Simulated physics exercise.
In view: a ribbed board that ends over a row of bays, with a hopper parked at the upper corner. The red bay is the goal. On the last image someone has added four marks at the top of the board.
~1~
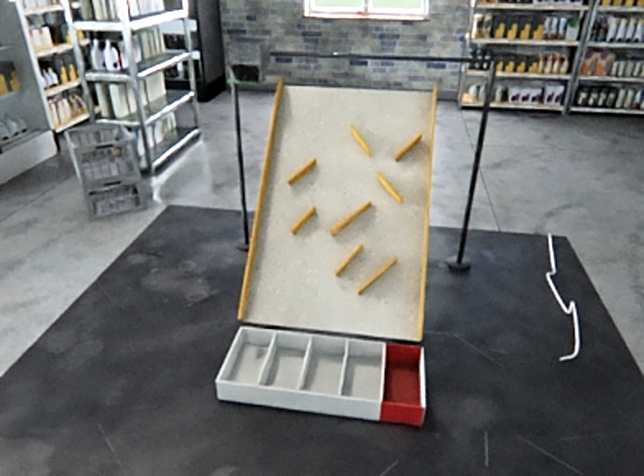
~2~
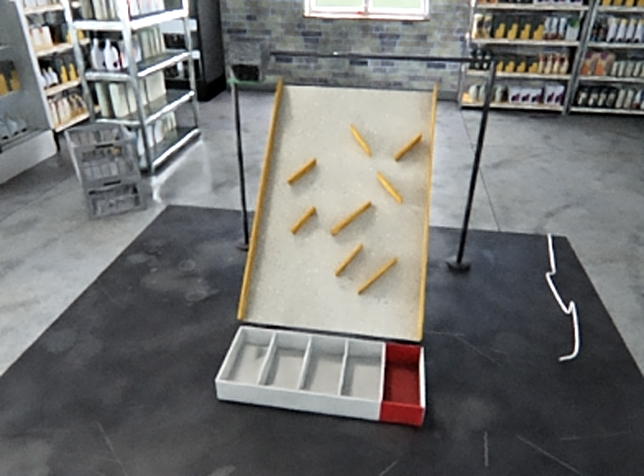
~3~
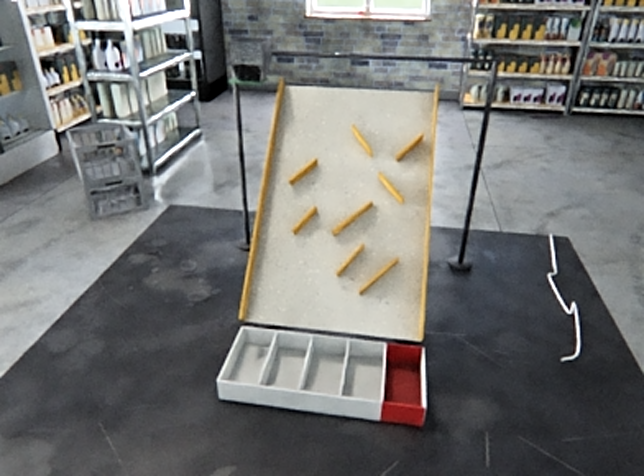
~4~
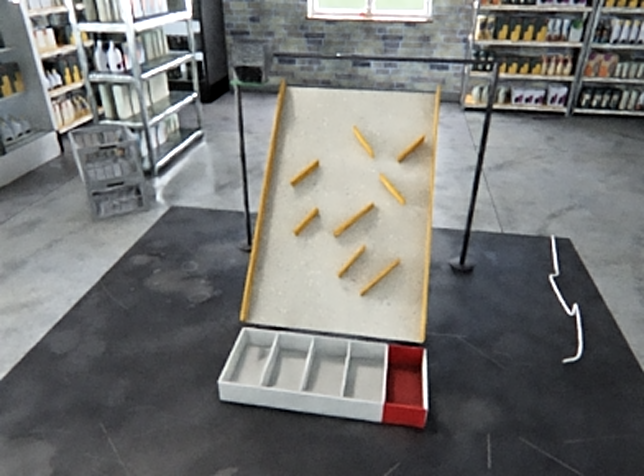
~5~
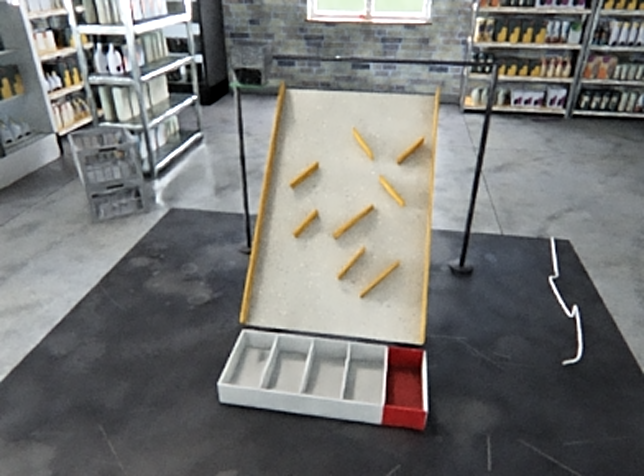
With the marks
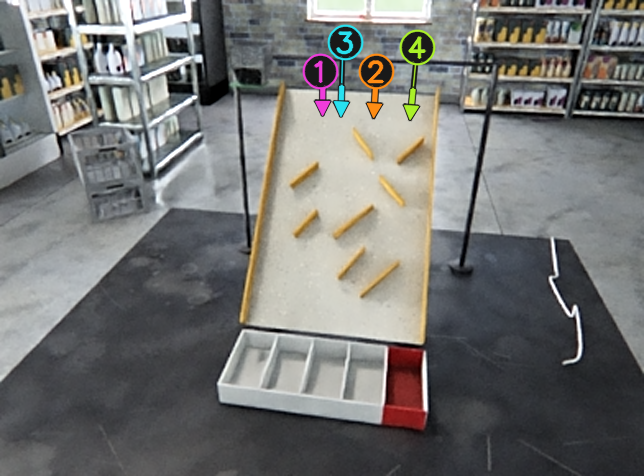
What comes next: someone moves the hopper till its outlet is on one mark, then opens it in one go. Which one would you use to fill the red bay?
Go for 2.
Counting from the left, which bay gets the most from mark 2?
The fifth from the left.
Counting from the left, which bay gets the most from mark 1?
The first from the left.
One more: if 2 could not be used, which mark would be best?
Mark 4.
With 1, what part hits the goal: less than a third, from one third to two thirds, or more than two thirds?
Mark 1 gives less than a third.
On the marked copy, mark 1 meets the board at (322, 110); mark 2 meets the board at (373, 112); mark 3 meets the board at (341, 111); mark 4 meets the board at (410, 114).
For mark 1, none at all in the red bay, all but a few in other bays, only a few held on the board, only a few outside the box.
For mark 2, close to two thirds in the red bay, close to a quarter in other bays, only a few held on the board.
For mark 3, only a few in the red bay, the bulk in other bays, a small share held on the board, only a few outside the box.
For mark 4, close to half in the red bay, close to a third in other bays, a small share held on the board, a small share outside the box.
